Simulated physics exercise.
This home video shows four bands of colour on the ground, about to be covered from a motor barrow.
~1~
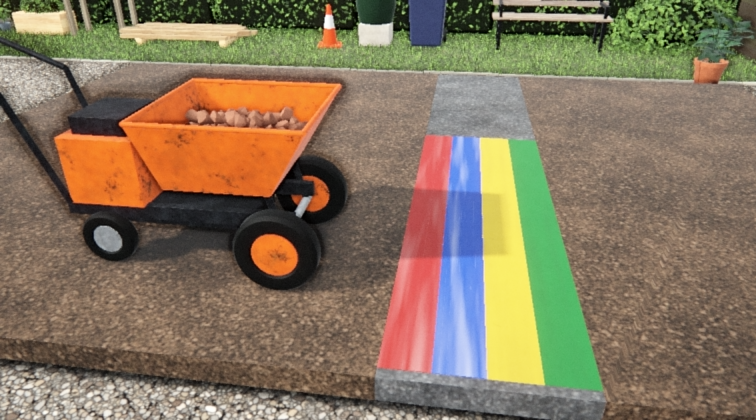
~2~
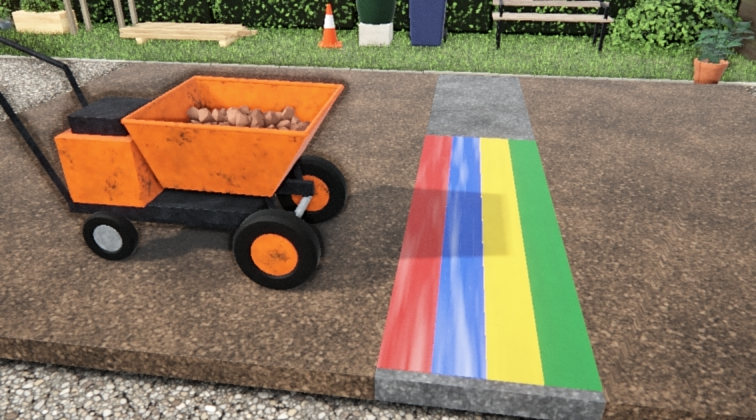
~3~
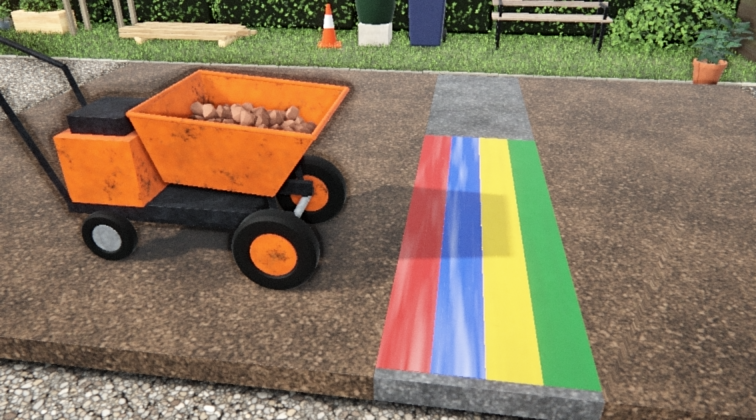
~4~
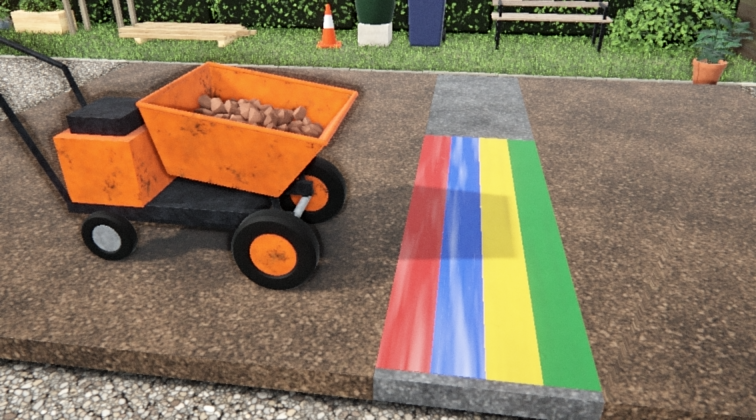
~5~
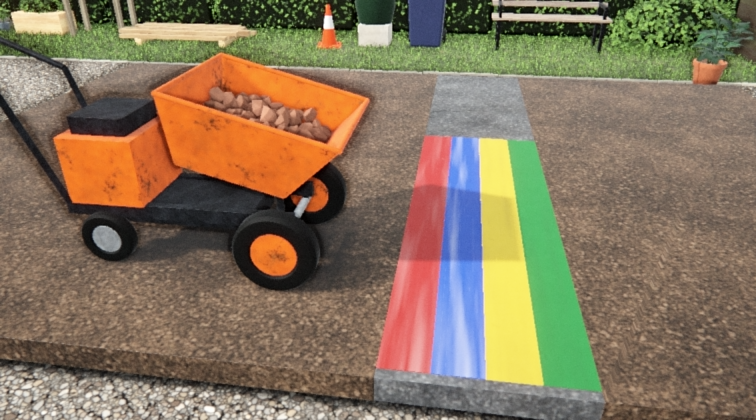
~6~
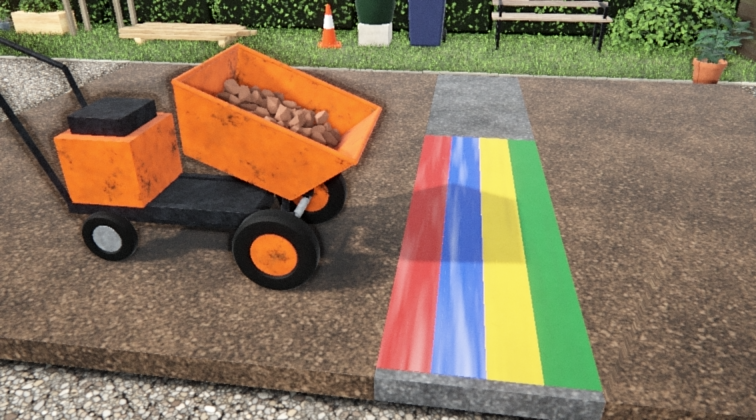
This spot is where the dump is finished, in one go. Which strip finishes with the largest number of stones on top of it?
The blue strip.
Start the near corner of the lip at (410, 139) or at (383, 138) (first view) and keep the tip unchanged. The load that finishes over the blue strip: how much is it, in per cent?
In order: 0 % and 0 %.
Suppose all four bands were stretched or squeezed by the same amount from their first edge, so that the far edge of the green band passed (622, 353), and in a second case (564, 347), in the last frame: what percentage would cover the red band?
Near 30 and 20 in a hundred.
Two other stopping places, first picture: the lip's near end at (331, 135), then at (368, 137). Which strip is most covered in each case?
Case 1 - the blue one; case 2 - the strip in yellow.
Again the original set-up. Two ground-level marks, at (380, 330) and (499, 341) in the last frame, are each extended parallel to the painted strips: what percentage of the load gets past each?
Roughly 70 per cent, then roughly 20 per cent.
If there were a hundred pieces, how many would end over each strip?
Estimated shares: Red strip 20 %, blue strip 30 %, yellow strip 15 %, green strip 5 %.
Soon after the last picture, skip tipped steeply; all in the skip.
A little later, skip tipped right over; most in the skip; a small part over the red strip; a small part over the blue strip; a stray few over the yellow strip.
Later still, skip tipped right over; about a third in the skip; about a quarter over the red strip; about a third over the blue strip; a small part over the yellow strip; a stray few over the green strip; a stray few off the paint.
At rest, skip tipped right over; about a third in the skip; about a quarter over the red strip; about a quarter over the blue strip; a small part over the yellow strip; a small part over the green strip; a stray few off the paint.
